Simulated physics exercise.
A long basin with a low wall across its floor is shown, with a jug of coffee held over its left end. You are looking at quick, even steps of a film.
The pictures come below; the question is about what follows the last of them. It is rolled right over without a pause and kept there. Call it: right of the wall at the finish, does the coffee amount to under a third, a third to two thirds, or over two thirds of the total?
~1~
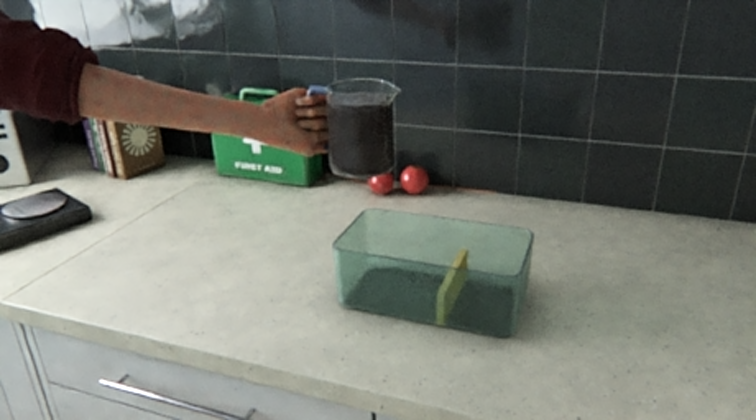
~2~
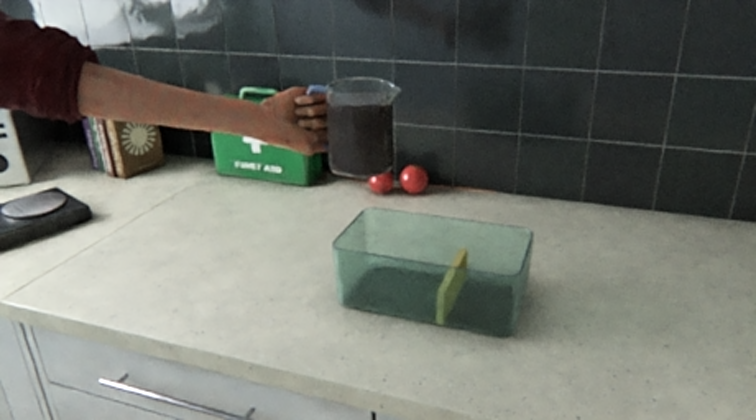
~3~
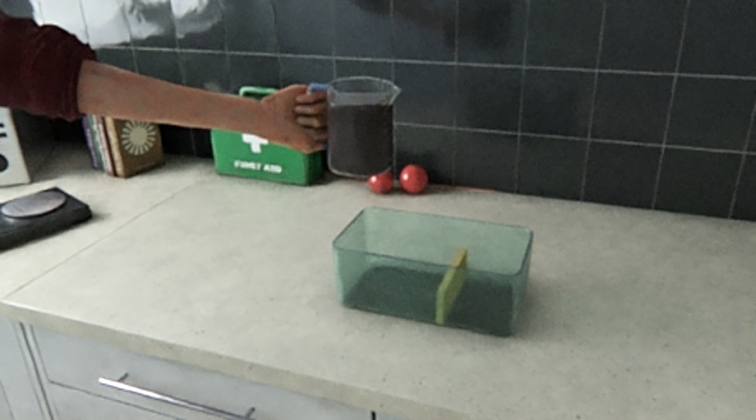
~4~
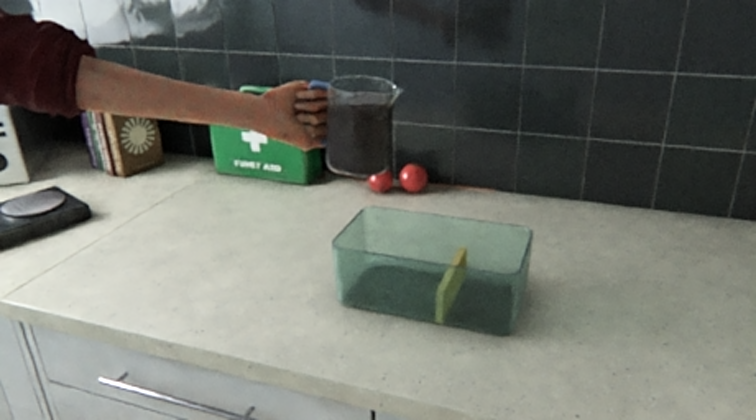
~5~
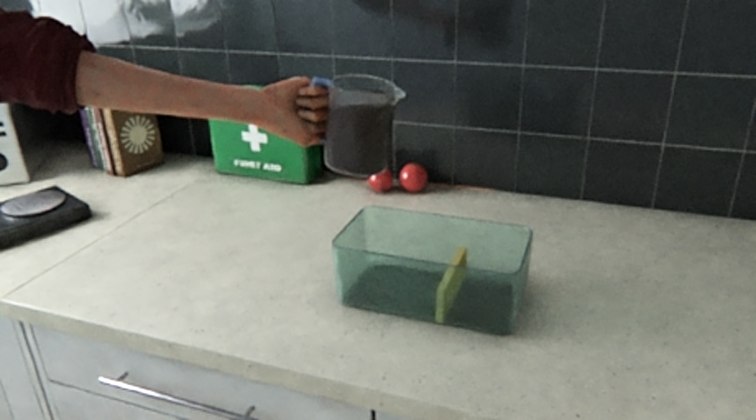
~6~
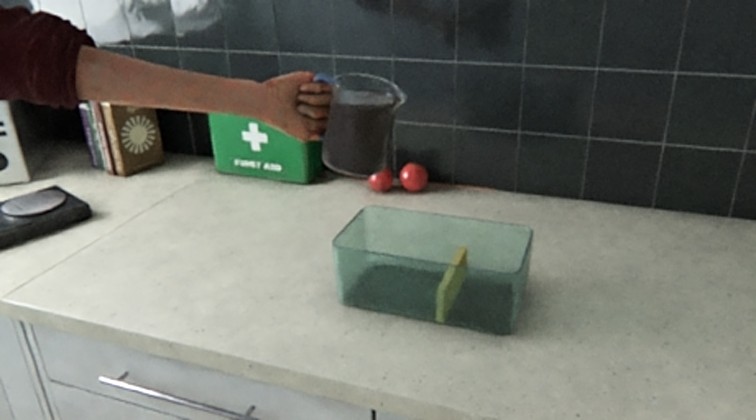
A third to two thirds of the total.
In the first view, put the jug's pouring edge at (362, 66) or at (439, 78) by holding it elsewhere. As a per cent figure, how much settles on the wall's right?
5 % and 70 %.
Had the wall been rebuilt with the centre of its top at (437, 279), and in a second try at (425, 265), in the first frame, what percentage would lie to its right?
75 % then 90 %, approximately.
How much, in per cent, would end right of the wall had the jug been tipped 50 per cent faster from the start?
I'd estimate some 35 percent.
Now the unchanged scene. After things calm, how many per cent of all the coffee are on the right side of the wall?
I'd say near 50 in a hundred.
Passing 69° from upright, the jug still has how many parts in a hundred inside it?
My estimate is close to 80 percent remaining.
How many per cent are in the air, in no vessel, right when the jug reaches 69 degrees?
I'd put it at roughly 15 percent of it.
A moment on, the jug is tipped part way and 81 per cent is still to pour, 1 is left of the wall and 4 right of it.
Next, the jug is tipped right over and 24 per cent is still to pour, 14 is left of the wall and 41 right of it.
Then the jug is tipped right over and 0 per cent is still to pour, 48 is left of the wall and 47 right of it.
Later the jug is tipped right over and 0 per cent is still to pour, 49 is left of the wall and 48 right of it.
Finally, 49 per cent lies left of the wall, 48 right of it and 3 outside.
